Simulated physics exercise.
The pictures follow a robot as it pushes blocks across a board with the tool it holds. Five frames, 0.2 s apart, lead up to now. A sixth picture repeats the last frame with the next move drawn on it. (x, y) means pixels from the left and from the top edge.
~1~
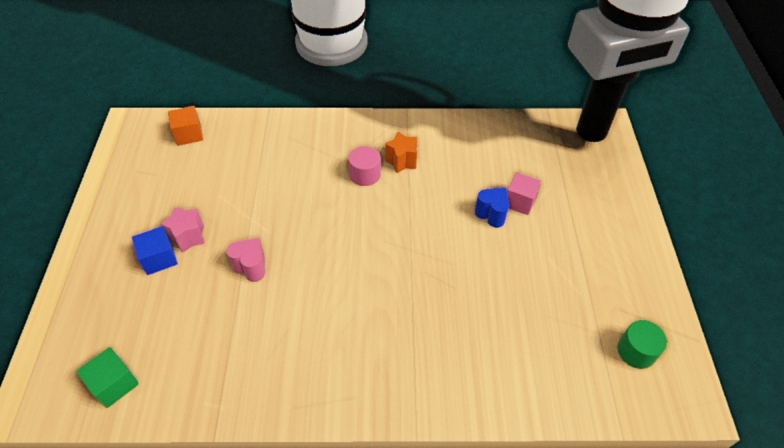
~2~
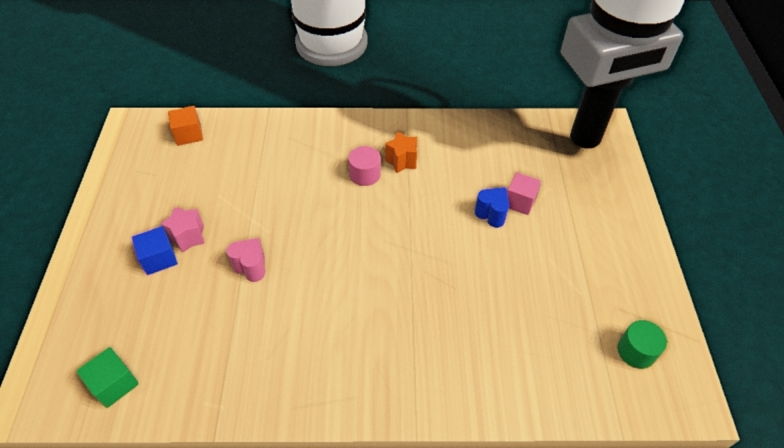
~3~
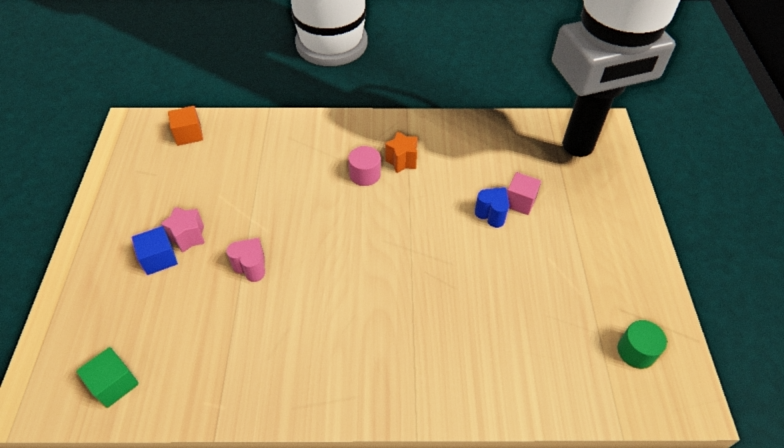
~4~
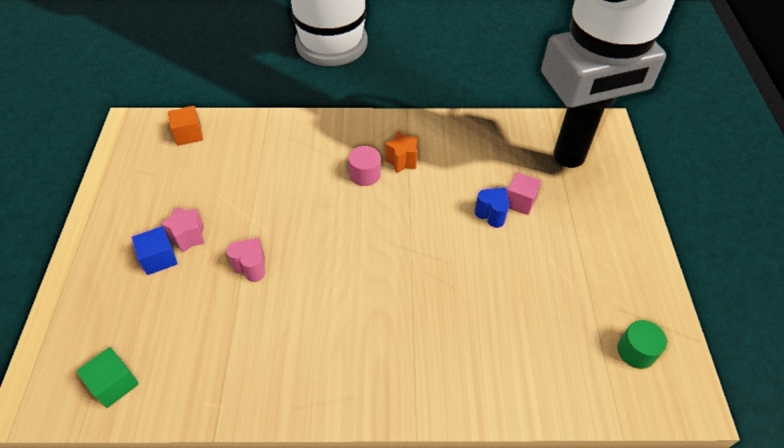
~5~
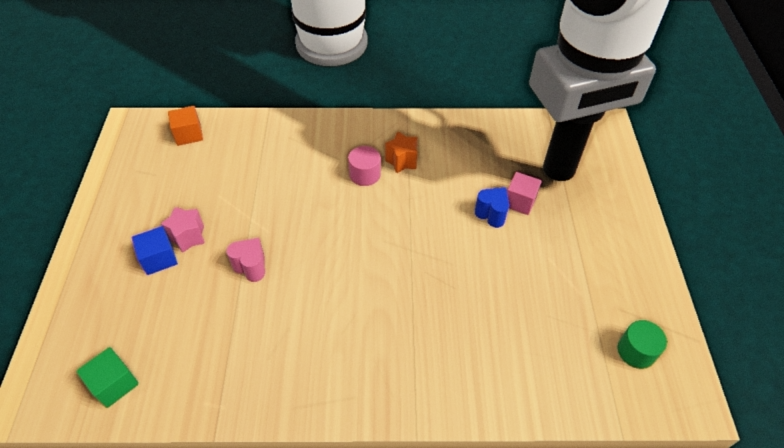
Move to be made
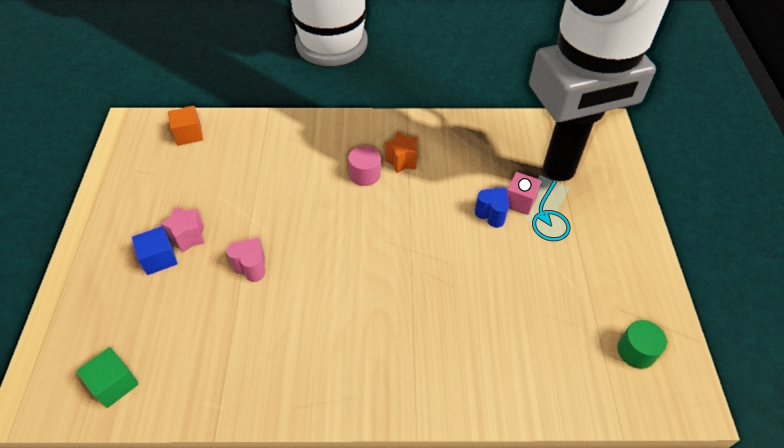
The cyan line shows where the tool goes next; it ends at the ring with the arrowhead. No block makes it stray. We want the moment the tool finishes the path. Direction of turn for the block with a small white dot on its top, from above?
It swings round clockwise.
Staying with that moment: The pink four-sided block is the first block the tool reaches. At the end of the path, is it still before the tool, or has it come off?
The tool will have lost it.
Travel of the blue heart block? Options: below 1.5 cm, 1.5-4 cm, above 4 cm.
Verdict: Less than 1.5 cm.
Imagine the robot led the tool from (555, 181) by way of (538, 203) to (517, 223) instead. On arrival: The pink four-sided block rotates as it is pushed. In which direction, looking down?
Its spin: Clockwise.
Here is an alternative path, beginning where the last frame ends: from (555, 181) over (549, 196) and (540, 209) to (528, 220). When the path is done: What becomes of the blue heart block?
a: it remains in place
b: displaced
Letter b.
Drawn move, from (555, 181) via (547, 195) and (541, 210), ending at (551, 225); the dot is on the pink four-sided block.
What follows on the original path. Halfway along, tool at (546, 191); blue heart block at (491, 198), turned 25° anticlockwise; pink four-sided block at (515, 189), turned 30° clockwise.
At the end, tool at (555, 215); blue heart block at (488, 198), turned 20° anticlockwise; pink four-sided block at (515, 193), turned 55° clockwise.
